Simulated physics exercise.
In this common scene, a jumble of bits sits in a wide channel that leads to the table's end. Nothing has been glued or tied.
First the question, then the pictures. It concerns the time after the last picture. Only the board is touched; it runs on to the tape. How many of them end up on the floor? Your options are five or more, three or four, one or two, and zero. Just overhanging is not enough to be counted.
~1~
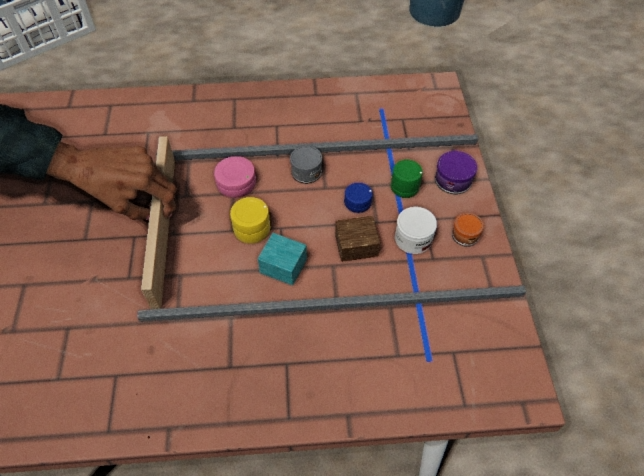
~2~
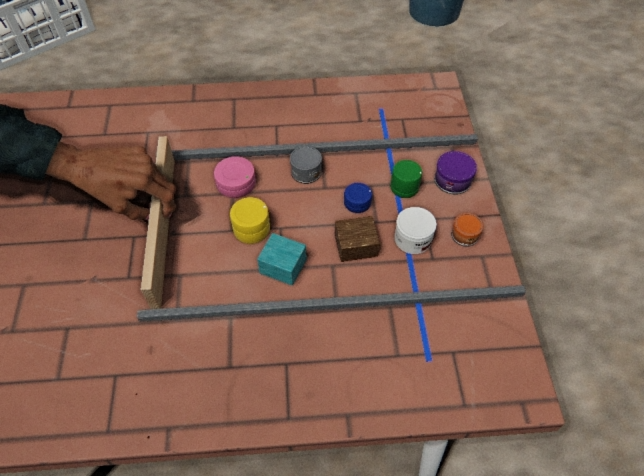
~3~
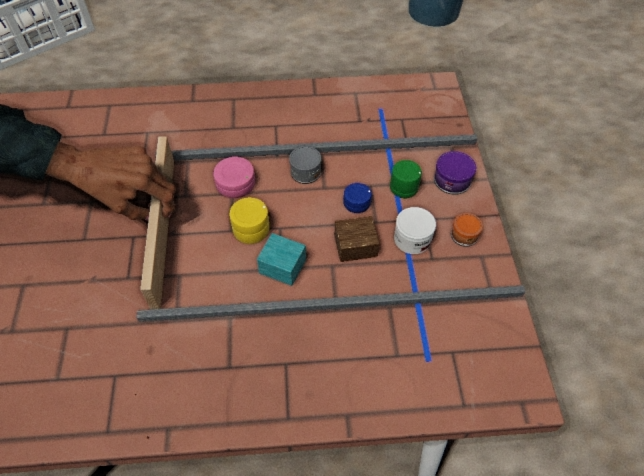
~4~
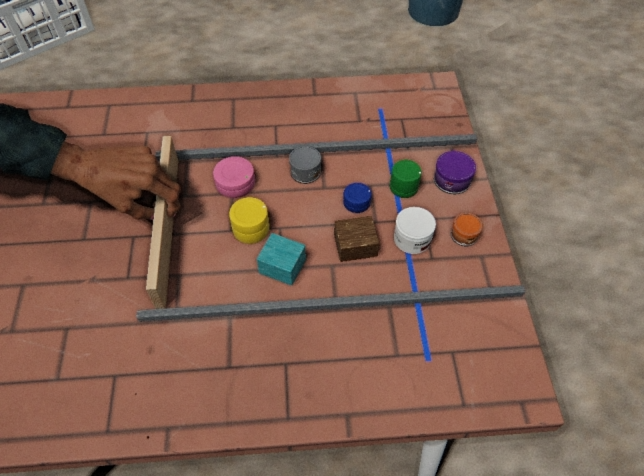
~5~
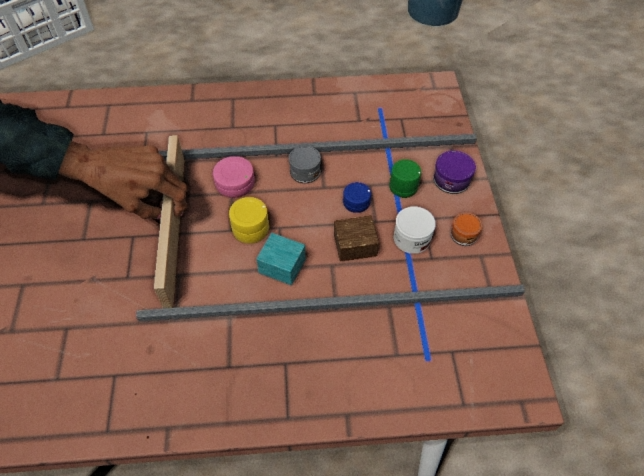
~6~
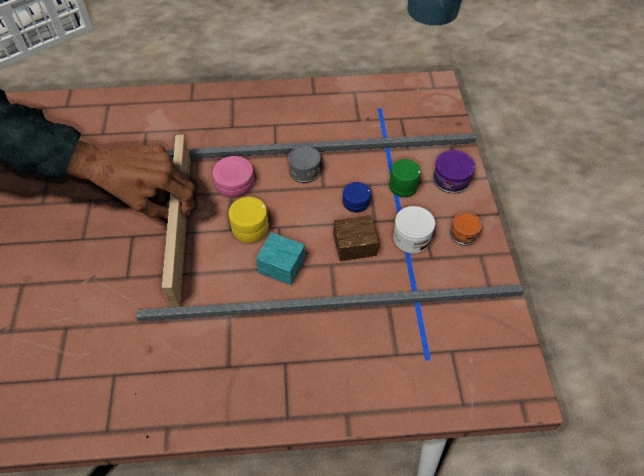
My pick is one or two.
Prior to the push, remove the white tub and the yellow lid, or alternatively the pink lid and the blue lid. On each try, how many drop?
That makes 0 fallen, then 1 fallen in the other try.
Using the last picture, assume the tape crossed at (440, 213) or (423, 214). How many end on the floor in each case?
3 and 3 down on the floor.
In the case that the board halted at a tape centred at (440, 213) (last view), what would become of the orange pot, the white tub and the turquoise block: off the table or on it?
In order, the orange pot goes off the edge, then the white tub goes off the edge, then the turquoise block keeps its spot.
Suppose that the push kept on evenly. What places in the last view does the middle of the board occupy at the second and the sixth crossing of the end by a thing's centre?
First about (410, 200), next about (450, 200).
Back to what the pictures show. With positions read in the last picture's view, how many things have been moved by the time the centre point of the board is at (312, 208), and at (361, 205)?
By then 5, and later 9.
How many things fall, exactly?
I count 1 in all.
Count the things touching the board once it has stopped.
Contact count: 3.
Soon after, none off yet; purple pot at rest near (454, 172); orange pot at rest near (466, 229); green lid at rest near (405, 178).
After that, none off yet; purple pot at rest near (454, 172); orange pot displaced about its own width near (489, 227); green lid moving near (408, 177).
In the end, the number that fall off is one or two; gone, orange pot.
